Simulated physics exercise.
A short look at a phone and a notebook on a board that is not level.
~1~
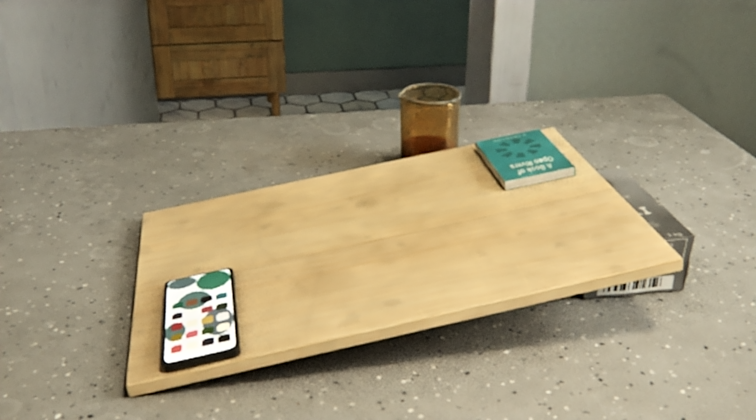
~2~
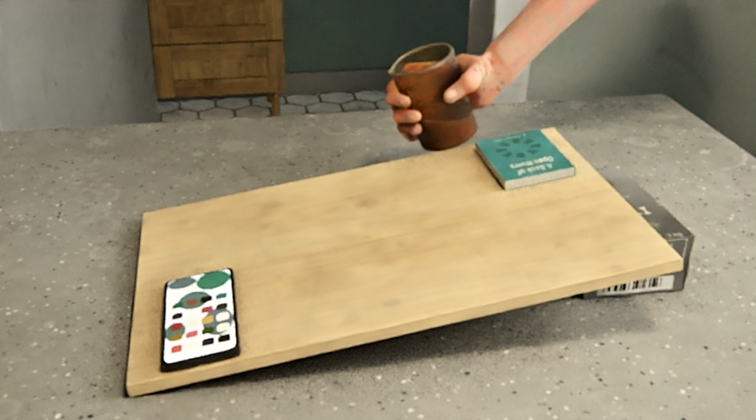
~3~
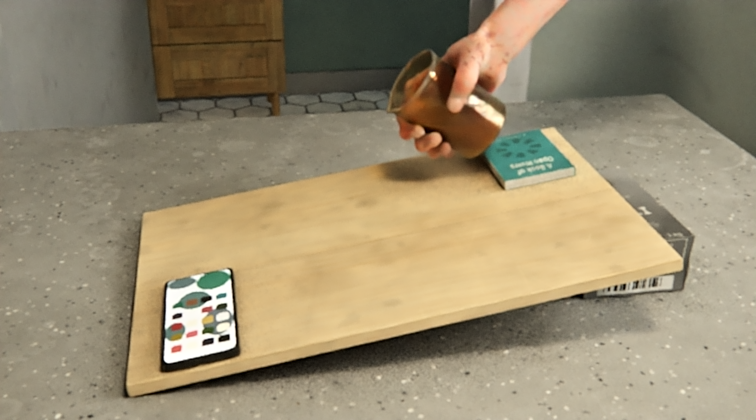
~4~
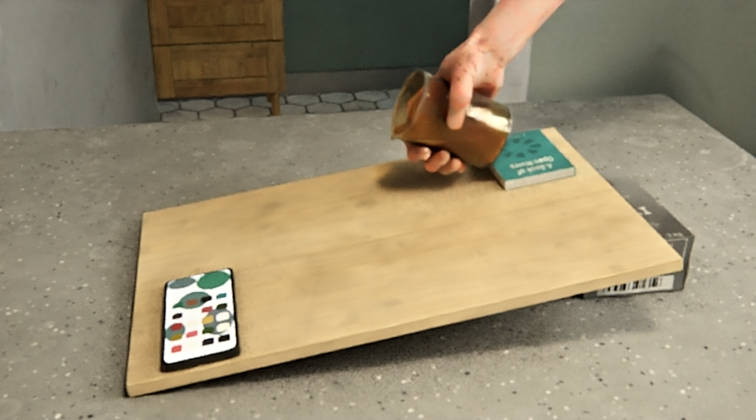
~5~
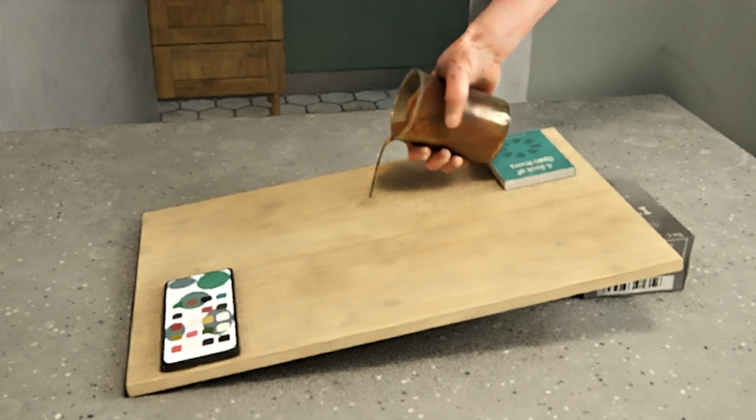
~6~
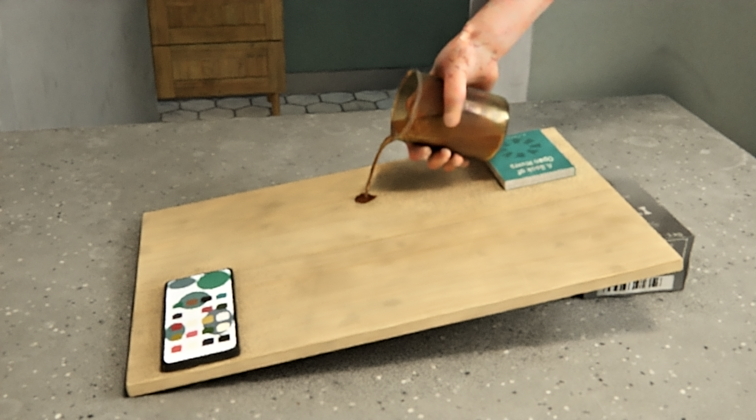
In the video, a hand lifts a beaker of brown liquid over a wooden board sloping down to the left, then tips it leftward and pours a thin stream onto the surface, while a phone and a notebook stay still.
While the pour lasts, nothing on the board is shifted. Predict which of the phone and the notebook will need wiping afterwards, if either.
Phone will not need wiping, notebook will not need wiping.
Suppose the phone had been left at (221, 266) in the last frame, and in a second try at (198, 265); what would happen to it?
It gets caught at the first place and gets caught at the second.
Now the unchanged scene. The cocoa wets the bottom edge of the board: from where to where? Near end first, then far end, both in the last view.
Near end (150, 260), far end (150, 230).
Soon after, it runs down to the left; the phone is dry; the notebook is dry.
Later, it runs down to the left and off the end; the phone is dry; the notebook is dry.
In the end, it runs down to the left and off the end; the phone is dry; the notebook is dry.
